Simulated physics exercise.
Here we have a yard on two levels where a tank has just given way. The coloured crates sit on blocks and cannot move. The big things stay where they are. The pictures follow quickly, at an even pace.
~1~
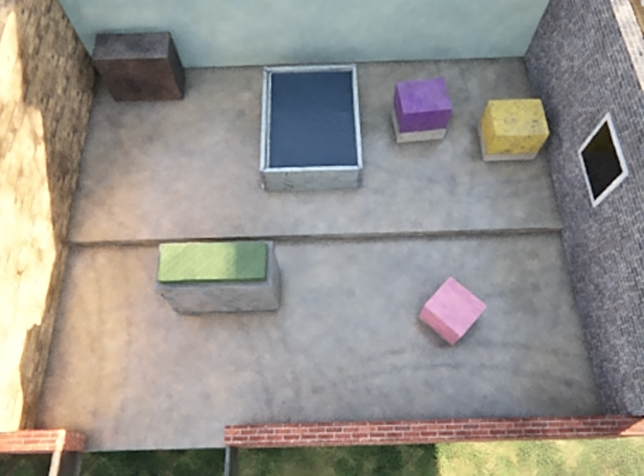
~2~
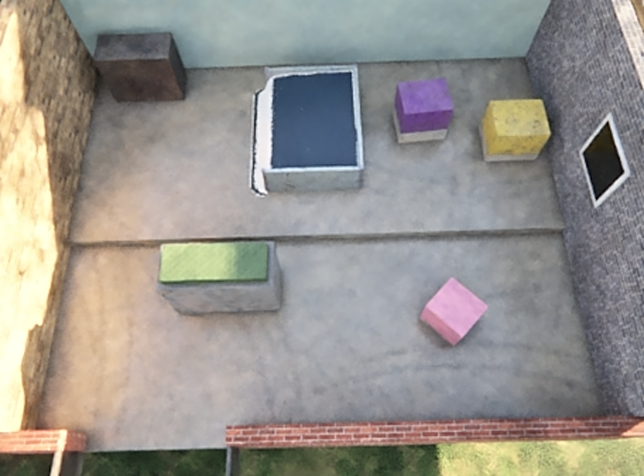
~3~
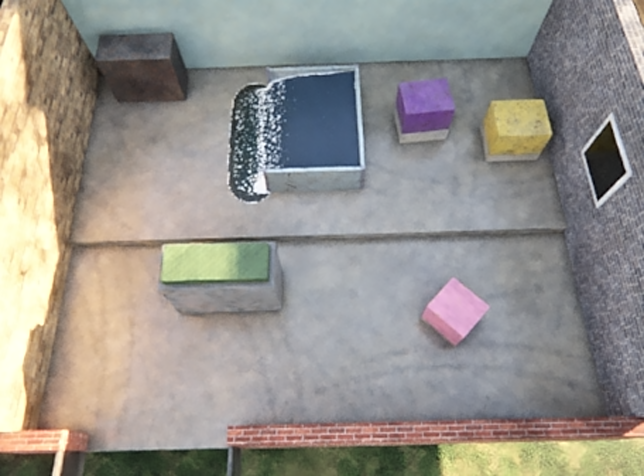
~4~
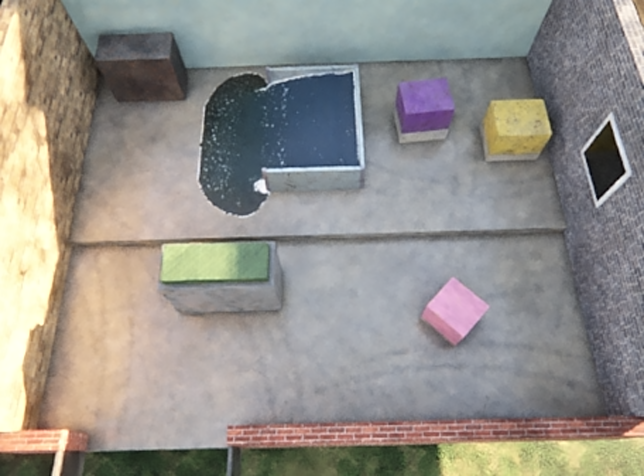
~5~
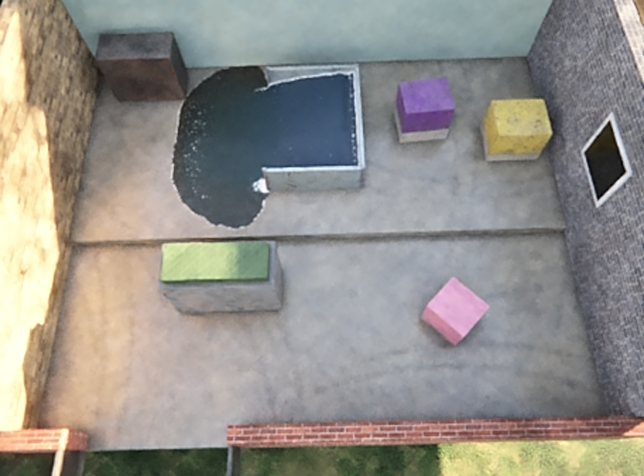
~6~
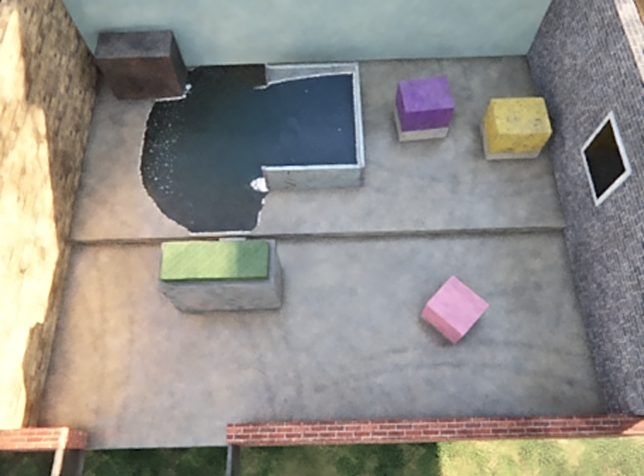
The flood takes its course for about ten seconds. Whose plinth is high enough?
In the end: The purple crate keeps dry; the pink crate keeps dry; the yellow crate keeps dry.
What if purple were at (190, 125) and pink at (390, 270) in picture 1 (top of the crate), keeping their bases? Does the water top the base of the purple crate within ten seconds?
My reading: Purple is soaked.
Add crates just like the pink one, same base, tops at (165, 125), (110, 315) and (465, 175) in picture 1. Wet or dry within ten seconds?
As listed: Is soaked, is topped, stays dry.
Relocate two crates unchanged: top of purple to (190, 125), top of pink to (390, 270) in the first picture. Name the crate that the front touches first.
I say the purple-painted one.
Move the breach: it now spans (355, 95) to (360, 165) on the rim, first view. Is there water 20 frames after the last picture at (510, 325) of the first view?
At that place: Covered.
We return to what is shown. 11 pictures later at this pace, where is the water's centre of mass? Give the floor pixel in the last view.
At about (193, 149).
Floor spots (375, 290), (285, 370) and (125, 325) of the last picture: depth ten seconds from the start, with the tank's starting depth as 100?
In that order: 2, 4 and 10 per cent.
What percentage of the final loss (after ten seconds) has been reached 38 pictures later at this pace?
Some 35 per cent.
A moment on, water covers 25 % of the floor; the purple crate not reached, the pink crate not reached, the yellow crate not reached.
Next, water covers 30 % of the floor; the purple crate not reached, the pink crate not reached, the yellow crate not reached.
Then, water covers 35 % of the floor; the purple crate not reached, the pink crate not reached, the yellow crate not reached.
Later, water covers 45 % of the floor; the purple crate water round its plinth, the pink crate not reached, the yellow crate not reached.
In the end, water covers 65 % of the floor; the purple crate stayed above the water, the pink crate stayed above the water, the yellow crate stayed above the water.
